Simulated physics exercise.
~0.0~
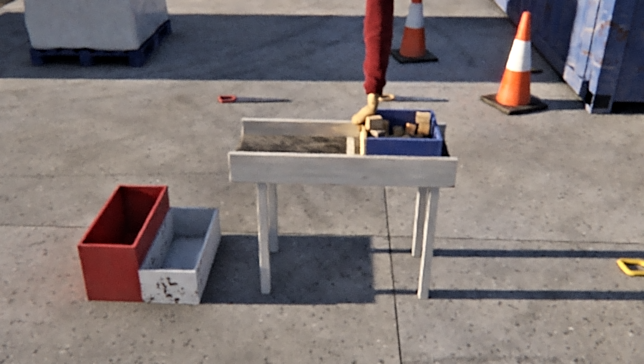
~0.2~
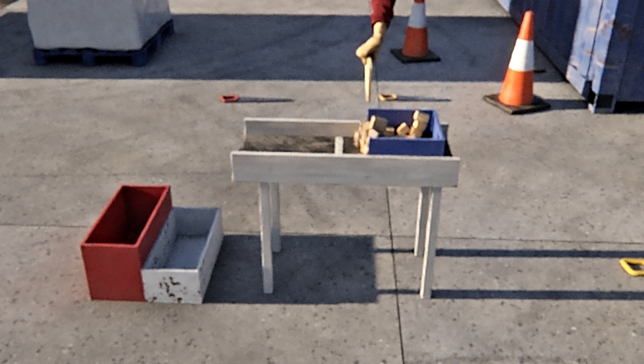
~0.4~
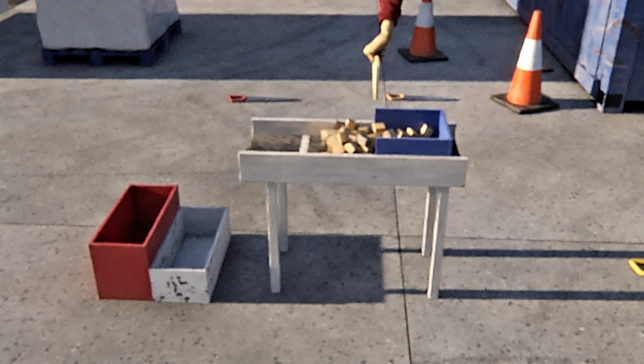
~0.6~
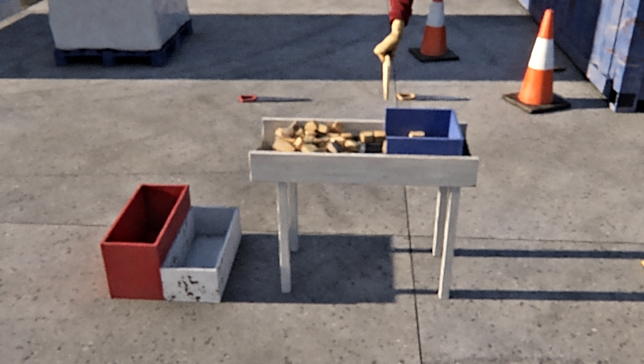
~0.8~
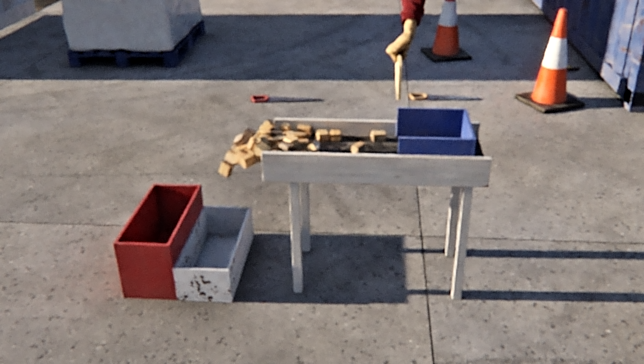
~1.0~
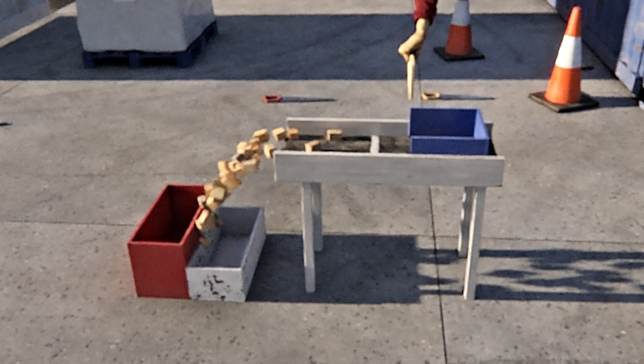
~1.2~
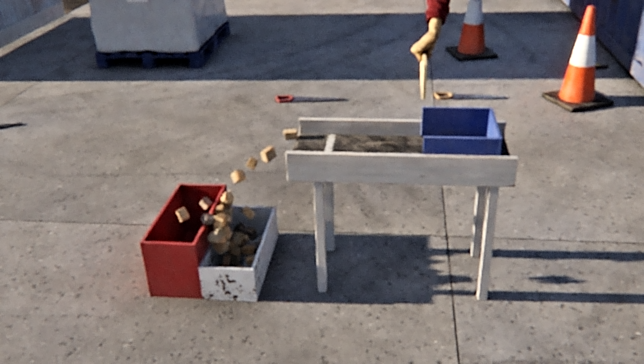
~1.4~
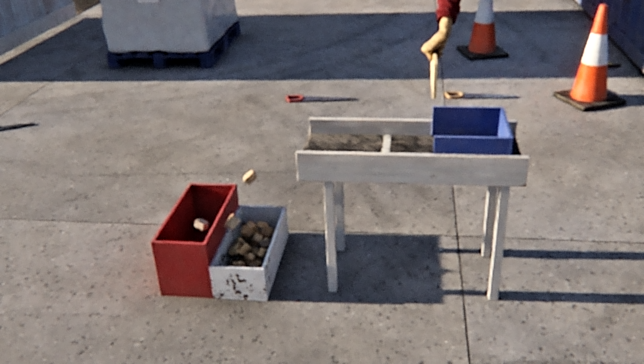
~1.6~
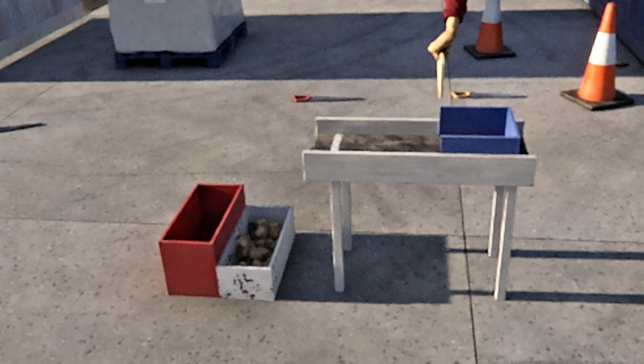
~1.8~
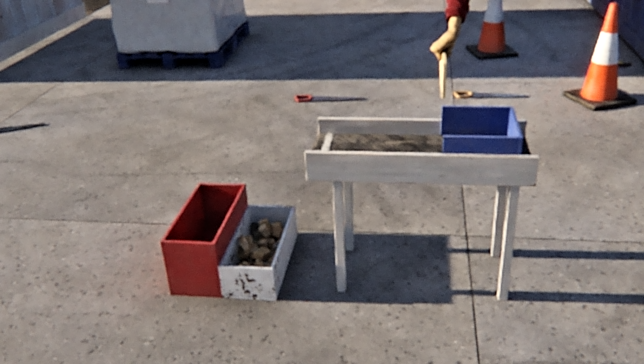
A pale raised trough on legs stands in a paved yard, seen from slightly above, with a blue pen of timber offcuts at its right end, and red and white bins on the ground to the left. Traffic cones and a wrapped pallet stand behind. A gloved hand in a red sleeve reaches down at the pen, then lifts away as the view drifts left. The wooden pieces ride leftward along the dark belt, tumbling over one another. They spill off the end in an arc toward the bins. Most settle in the white tote, while a few drop into the red bin, leaving the belt empty.
